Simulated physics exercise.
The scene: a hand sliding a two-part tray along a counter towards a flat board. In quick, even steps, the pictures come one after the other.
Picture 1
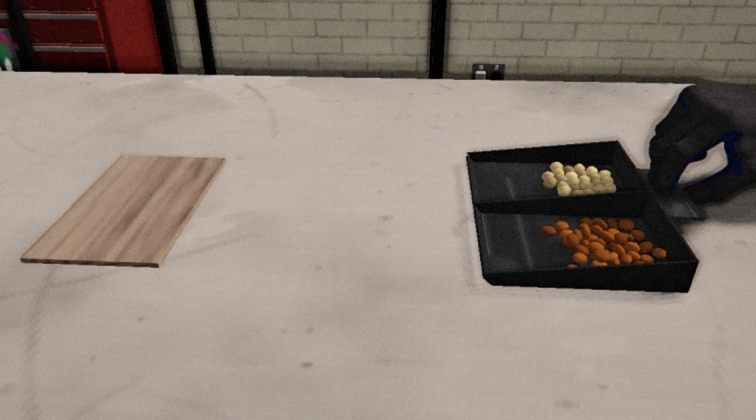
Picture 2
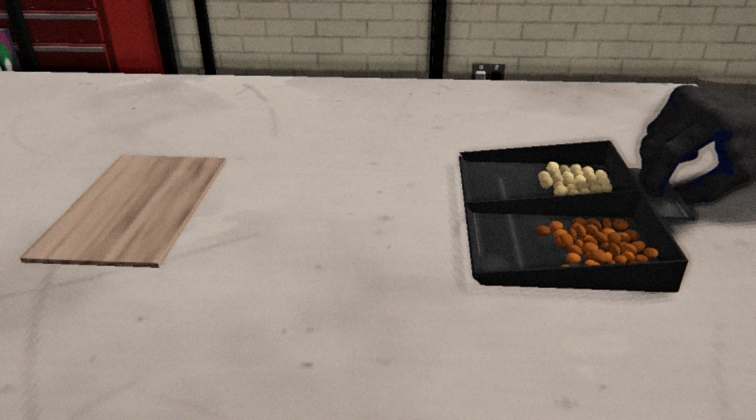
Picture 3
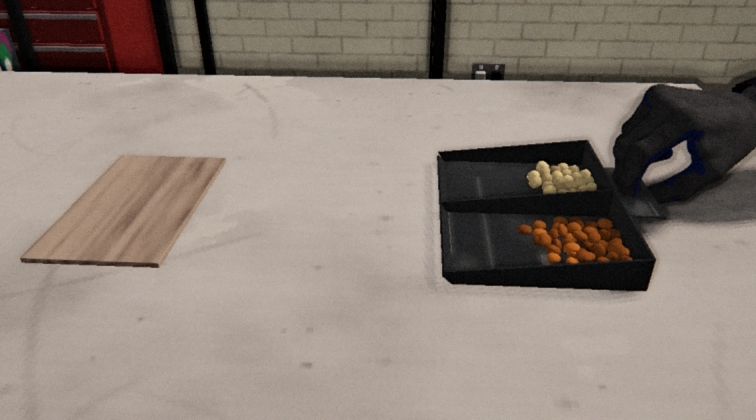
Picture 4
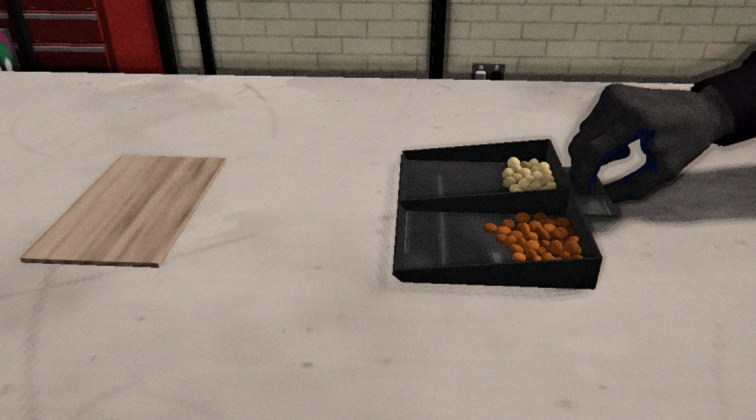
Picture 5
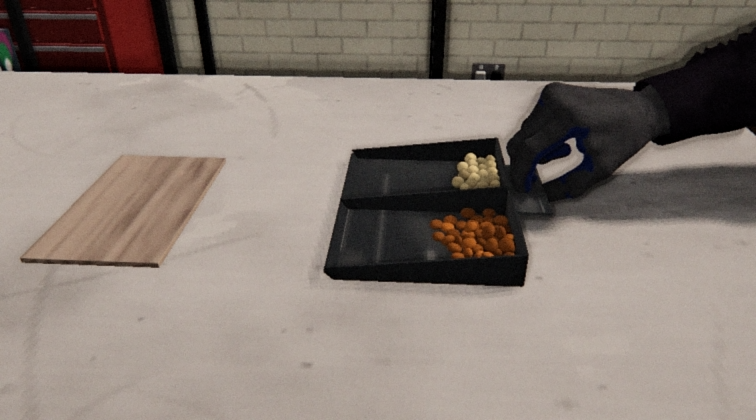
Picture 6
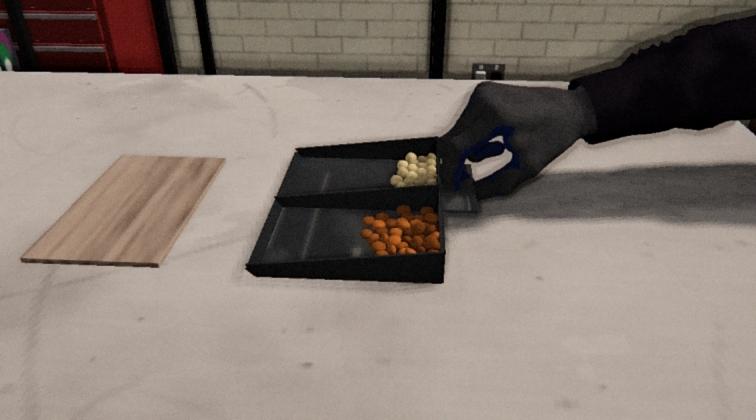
A black two-part tray holding pale round nuts in the back section and orange-brown bits in the front slides left across a pale counter, pushed by a dark-gloved hand, closing much of the gap to a flat wooden board.
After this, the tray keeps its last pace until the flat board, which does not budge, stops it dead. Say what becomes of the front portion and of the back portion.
Well, the front portion partly escapes and the back portion partly escapes.
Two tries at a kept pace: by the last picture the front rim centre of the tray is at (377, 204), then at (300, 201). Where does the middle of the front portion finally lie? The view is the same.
Around (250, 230), then around (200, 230).
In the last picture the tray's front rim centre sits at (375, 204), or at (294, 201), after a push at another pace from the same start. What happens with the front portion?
One: It remains inside. Two: It partly spills out.
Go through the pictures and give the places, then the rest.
The first frame shows front rim at (474, 206), at rest; flat board at (115, 228); front portion at (598, 245), some bits of cat kibble; back portion at (584, 181), some macadamia nuts.
The second frame shows front rim at (465, 206), hardly any of the way covered; back portion at (580, 181).
The third frame shows front rim at (440, 205), a small part of the way covered; front portion at (589, 246).
The fourth frame shows front rim at (398, 204), about a quarter of the way covered; back portion at (528, 180).
The fifth frame shows front rim at (340, 202), about half of the way covered; front portion at (482, 243).
The sixth frame shows front rim at (275, 200), about two thirds of the way covered; flat board at (115, 228); front portion at (409, 241); back portion at (422, 180).
Then, 0.04 s past the last view, tray still sliding, front rim near (230, 199); front portion all inside; back portion all inside.
Then, 0.18 s past the last view, tray stopped at the flat board; front portion a small part out of the tray; back portion a stray few out of the tray.
Then, 0.39 s past the last view, tray stopped at the flat board; front portion about a third out of the tray; back portion about half out of the tray.
Finally, tray stopped at the flat board; front portion about a third out of the tray; back portion about half out of the tray.
